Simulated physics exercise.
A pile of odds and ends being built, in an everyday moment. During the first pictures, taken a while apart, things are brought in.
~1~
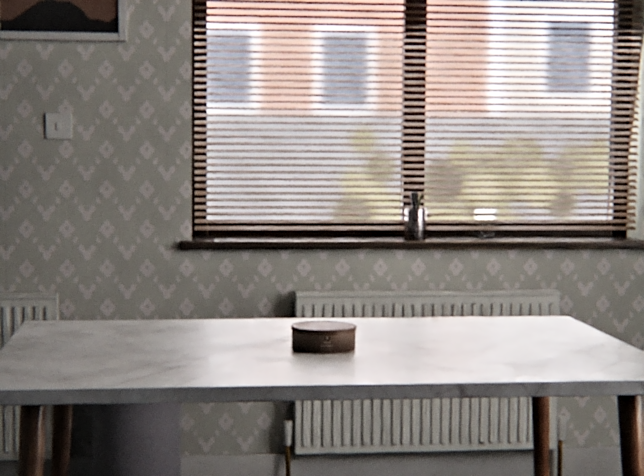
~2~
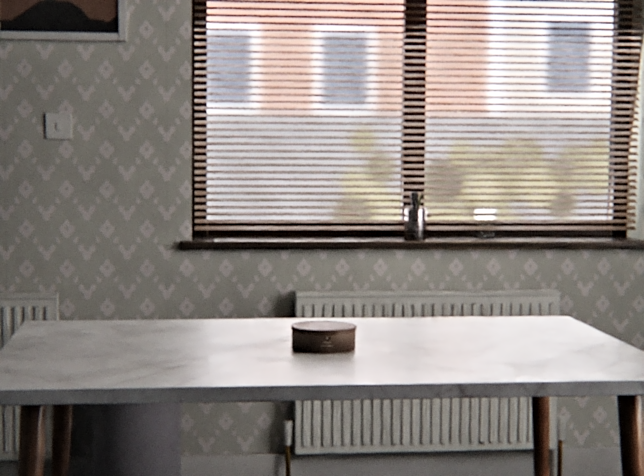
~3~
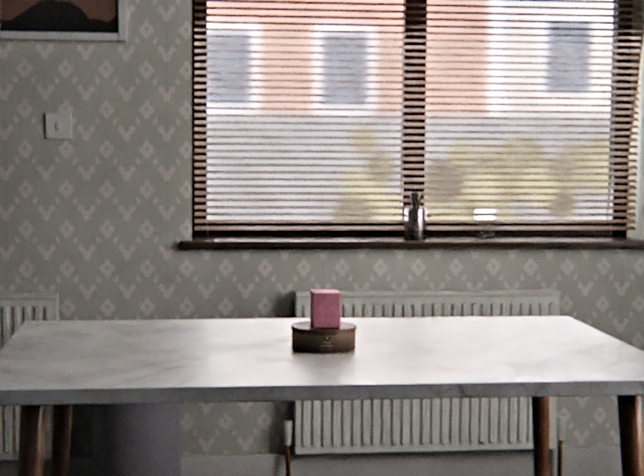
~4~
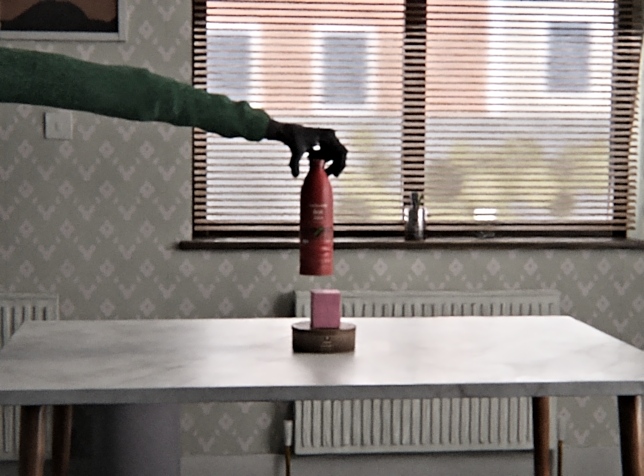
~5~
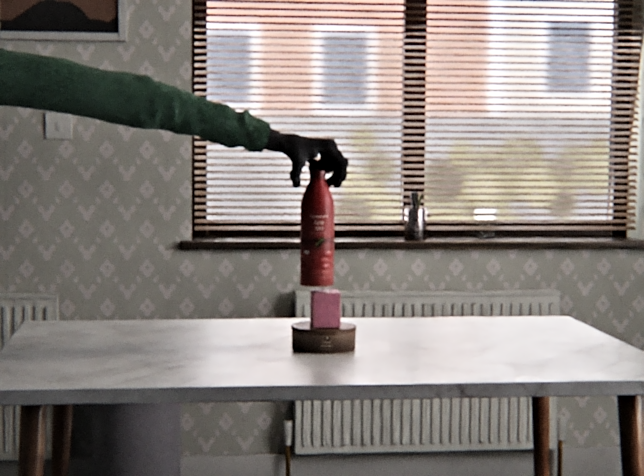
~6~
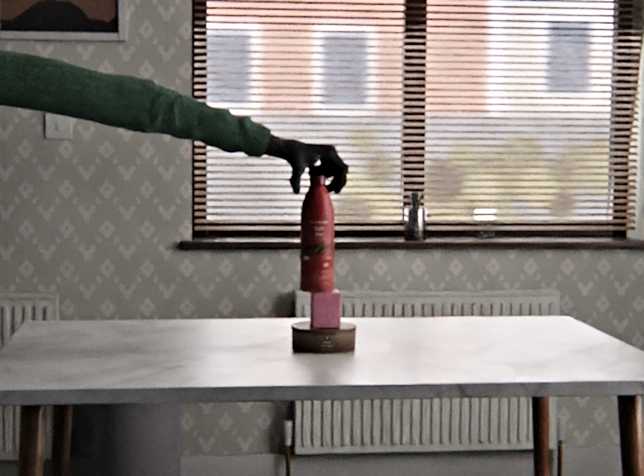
A pink block appeared on top of the round brown tub on the table, then a hand in a green sleeve reached in from the left and lowered a red bottle onto the block.
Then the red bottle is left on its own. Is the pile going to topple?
My guess is a success.
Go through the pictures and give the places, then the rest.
The last thing is not in view yet; brown tub (324, 337), in the first picture.
The last thing is not in view yet; brown tub (324, 337), in the second picture.
The last thing is not in view yet; brown tub (324, 337), in the third picture.
On its way; red bottle (316, 217); brown tub (324, 337), in the fourth picture.
On its way; red bottle (317, 228); brown tub (324, 337), in the fifth picture.
In place under the hand; red bottle (317, 234); brown tub (324, 337), in the sixth picture.
Then, 0.20 s later than the last frame, all is still.
Then, 0.40 s later than the last frame, red bottle resting near (317, 234).
When it is over, all 3 as before. End places, in pixels of the last picture, red bottle near (317, 234). The pile holds.
